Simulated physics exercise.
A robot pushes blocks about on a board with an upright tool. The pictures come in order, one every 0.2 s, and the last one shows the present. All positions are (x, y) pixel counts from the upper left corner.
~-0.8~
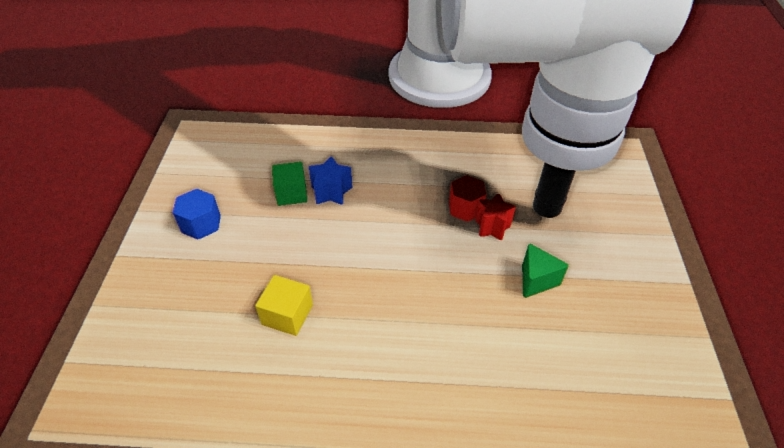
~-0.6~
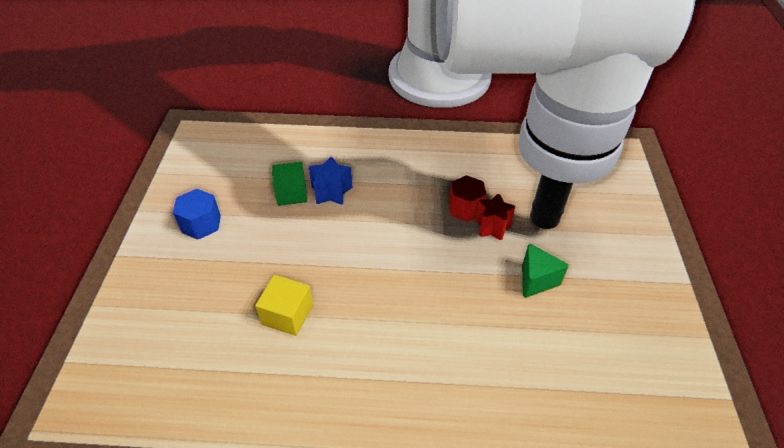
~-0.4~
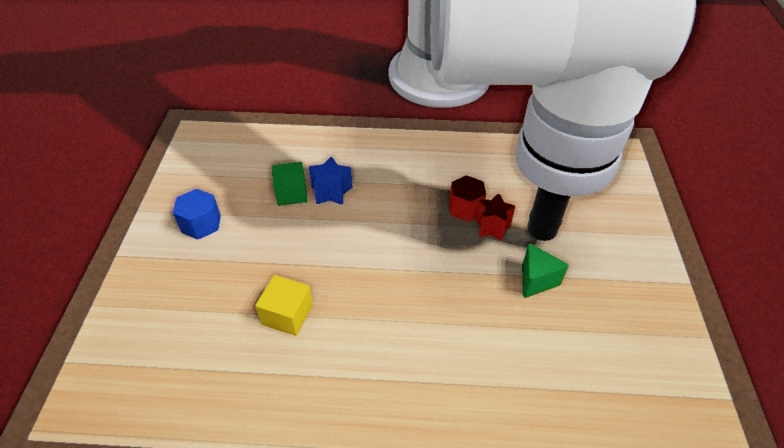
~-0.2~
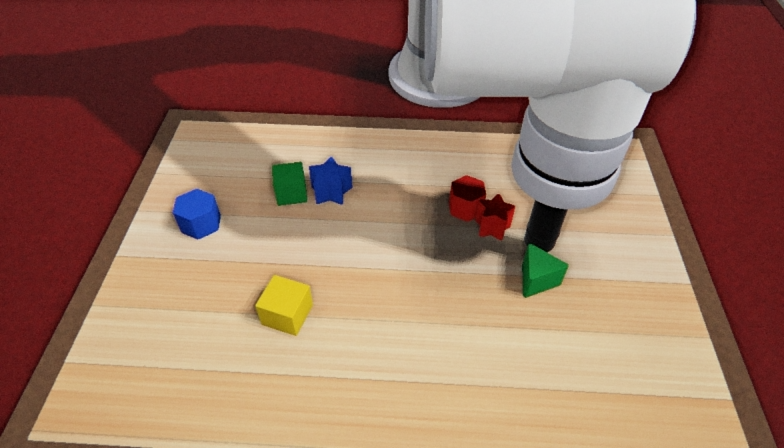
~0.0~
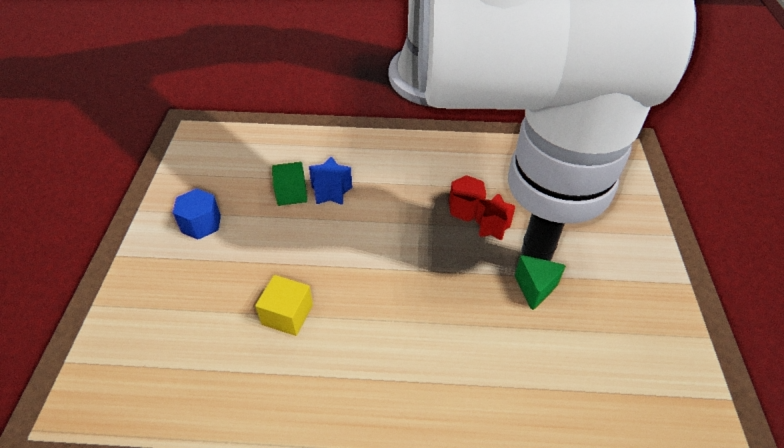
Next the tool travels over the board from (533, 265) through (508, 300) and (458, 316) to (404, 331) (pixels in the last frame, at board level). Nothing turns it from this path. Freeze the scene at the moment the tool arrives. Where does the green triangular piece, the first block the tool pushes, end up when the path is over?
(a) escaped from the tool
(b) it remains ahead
My pick is a.
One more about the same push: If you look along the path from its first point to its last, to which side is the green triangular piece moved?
Facing the way the path runs, start to end, you'll find the green triangular piece has shifted left.
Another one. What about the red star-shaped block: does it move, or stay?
The block you're asking about stays where it is.
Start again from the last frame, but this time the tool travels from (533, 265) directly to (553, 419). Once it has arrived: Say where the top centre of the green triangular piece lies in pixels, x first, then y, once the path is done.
My prediction: (577, 440).
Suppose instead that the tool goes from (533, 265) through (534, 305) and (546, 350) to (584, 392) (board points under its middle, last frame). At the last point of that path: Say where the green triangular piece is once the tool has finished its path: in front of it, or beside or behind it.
Beside or behind.
The first path, step by step. One third of the way, tool (511, 289); green triangular piece (540, 301), turned 45° anticlockwise.
Two thirds of the way, tool (459, 306); green triangular piece (540, 301), turned 45° anticlockwise.
At the end, tool (405, 321); red star-shaped block unmoved; green triangular piece (540, 301), turned 45° anticlockwise.
